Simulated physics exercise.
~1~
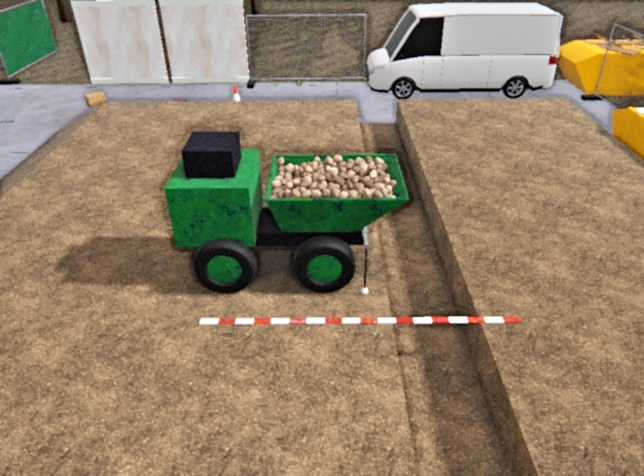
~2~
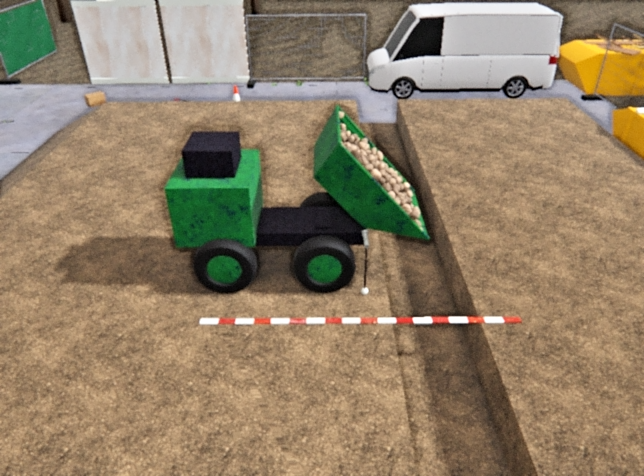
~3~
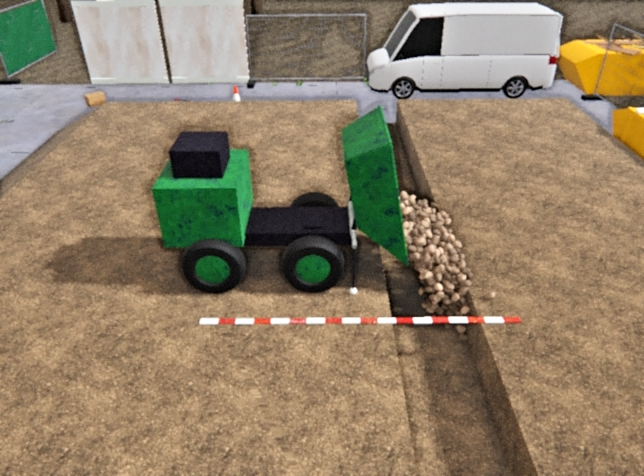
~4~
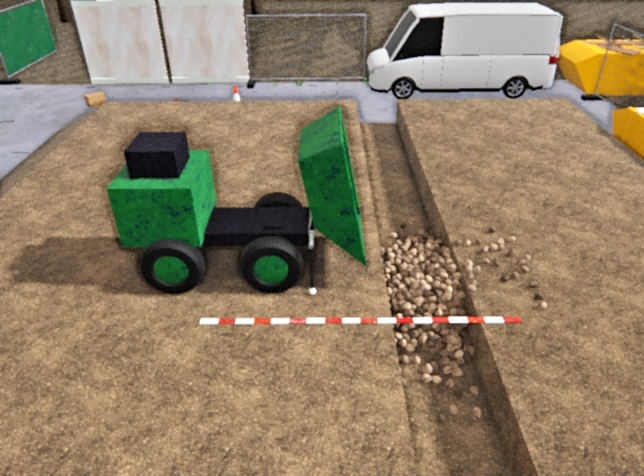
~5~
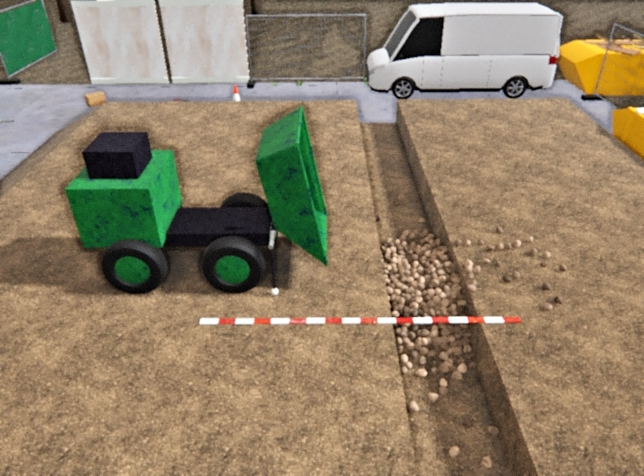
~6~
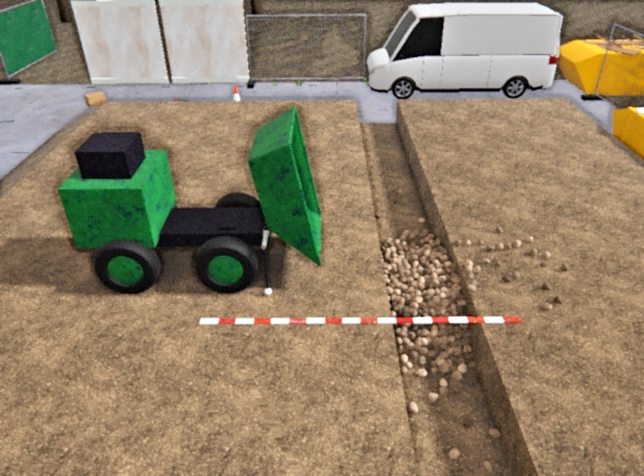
A green site dumper with a black seat block and a skip full of pale rounded cobbles stands side-on on brown earth, facing a straight-sided trench to its right. A red and white striped staff lies across the foreground, with a white van, fencing and yellow objects behind. The skip tips steeply forward, and the cobbles slide out over its lip into the trench. As they pour, the dumper draws back to the left with its skip still raised. It stops well clear, its skip empty, leaving most cobbles spread along the trench and a few scattered beyond its far edge.
